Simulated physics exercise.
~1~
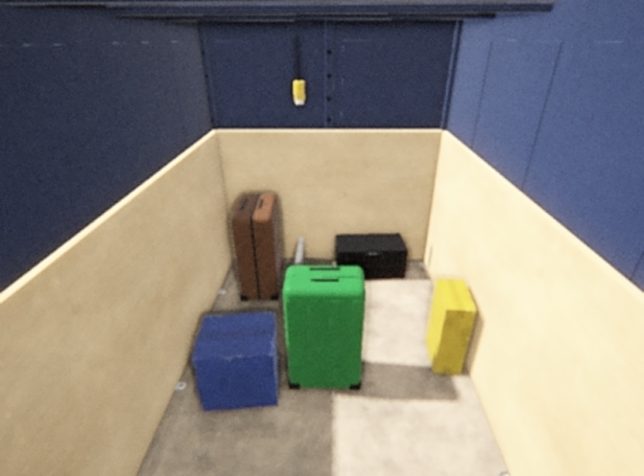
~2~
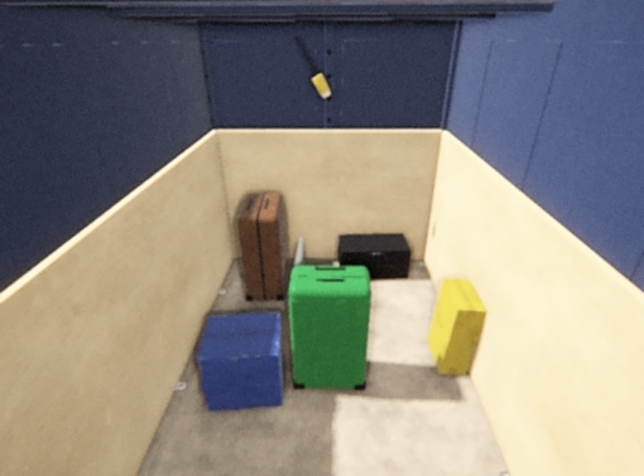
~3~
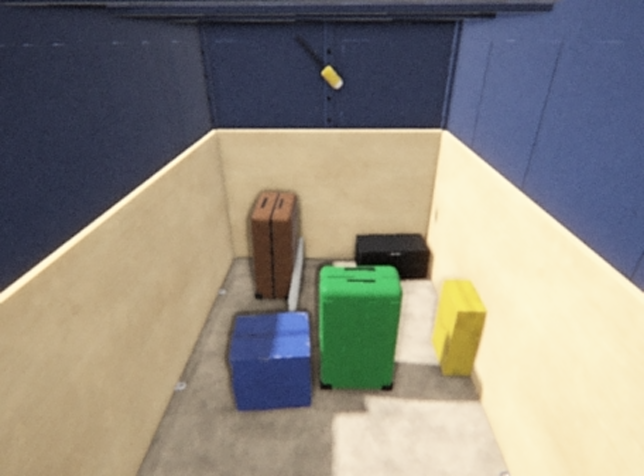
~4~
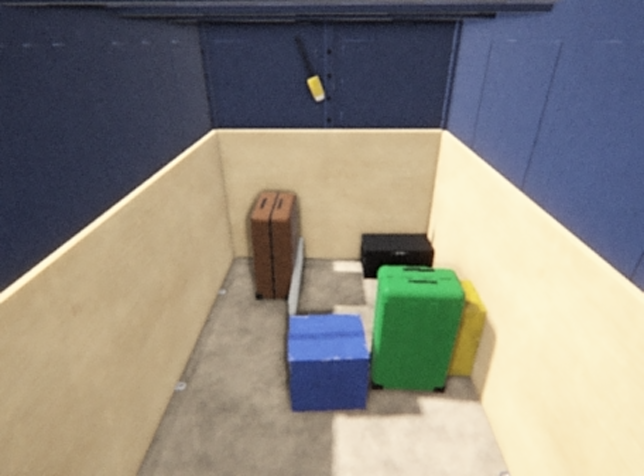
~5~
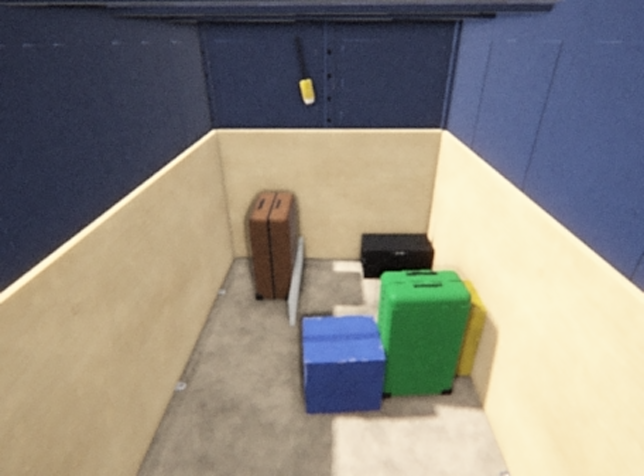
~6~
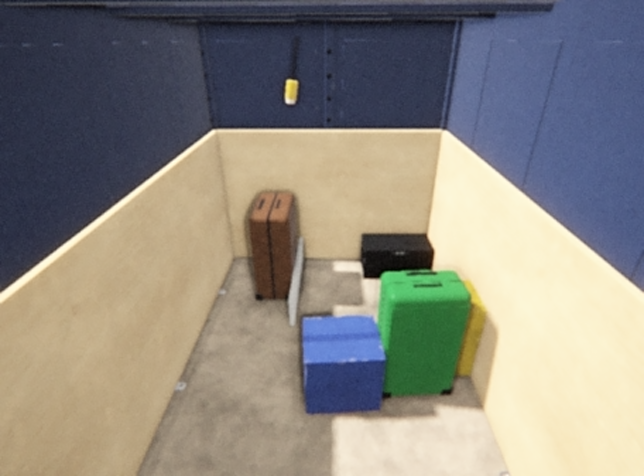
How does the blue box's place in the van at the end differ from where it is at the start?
It starts on the left side of the bay, near the left wall, and ends to the right of the middle, still on the left of the green case.
